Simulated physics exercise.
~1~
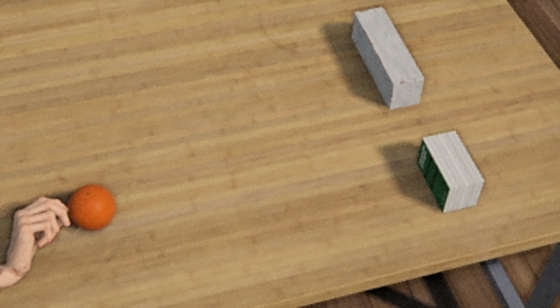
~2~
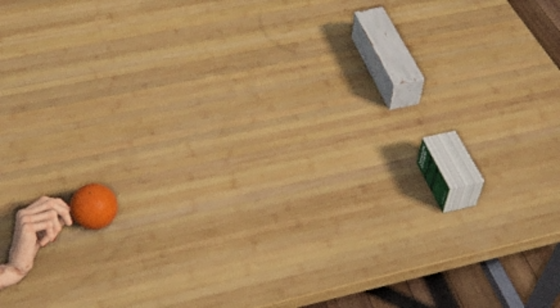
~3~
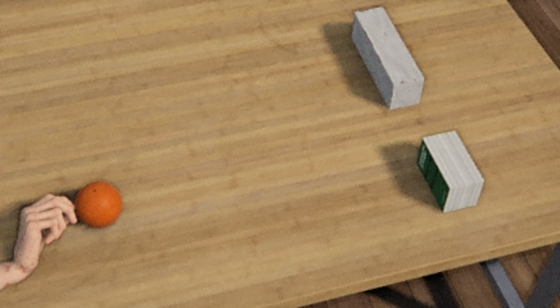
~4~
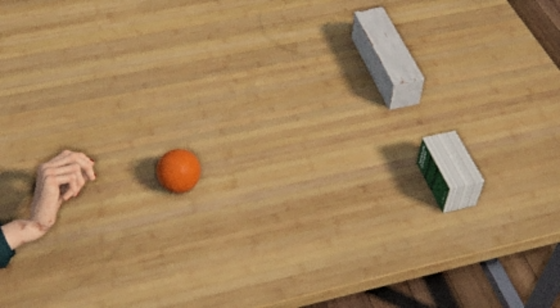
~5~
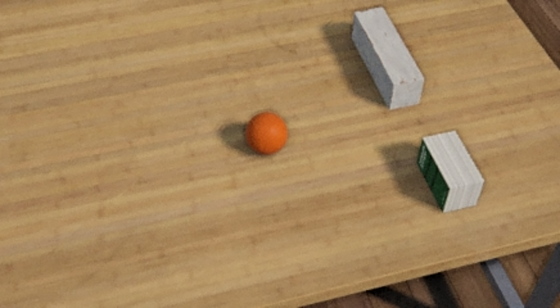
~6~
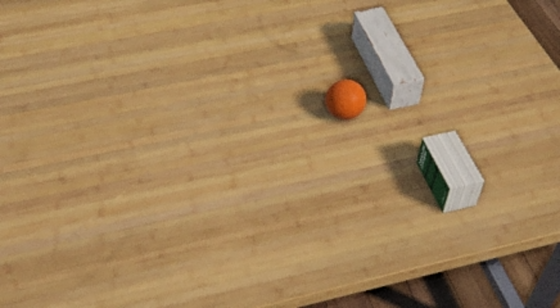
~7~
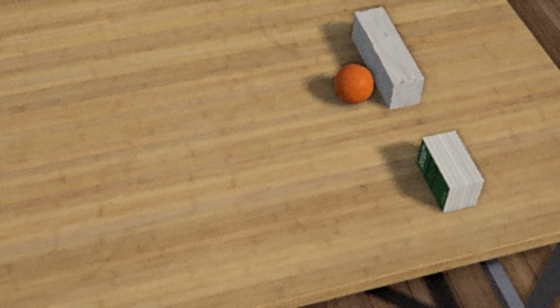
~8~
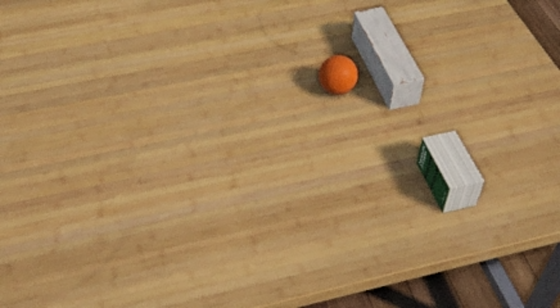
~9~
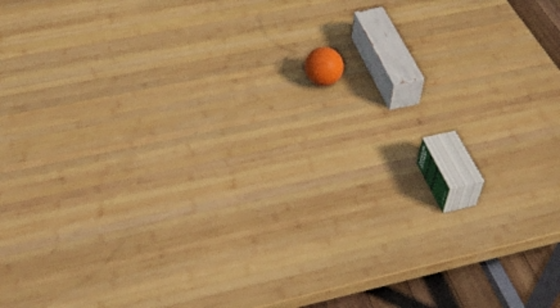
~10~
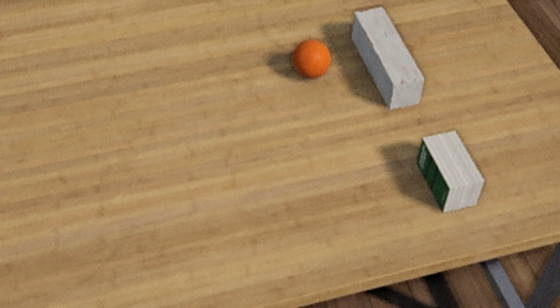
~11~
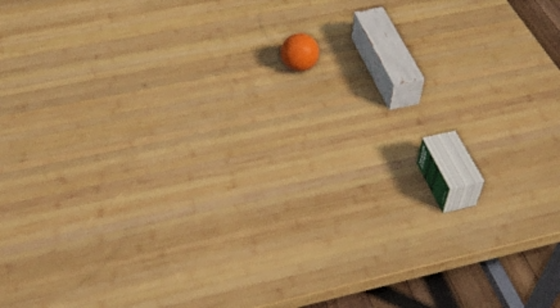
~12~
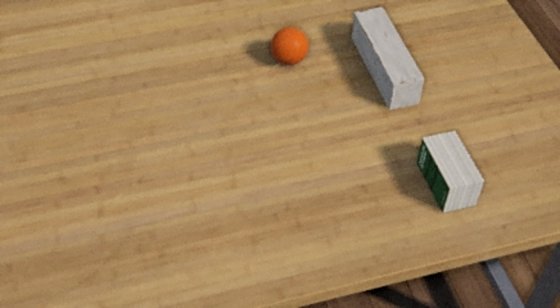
The video shows a hand pushing an orange ball-like fruit rightward across a wooden table toward the gap between a white block and a green-and-white book, then drawing back; the orange hits the white block, bounces off, and rolls away up and to the left.
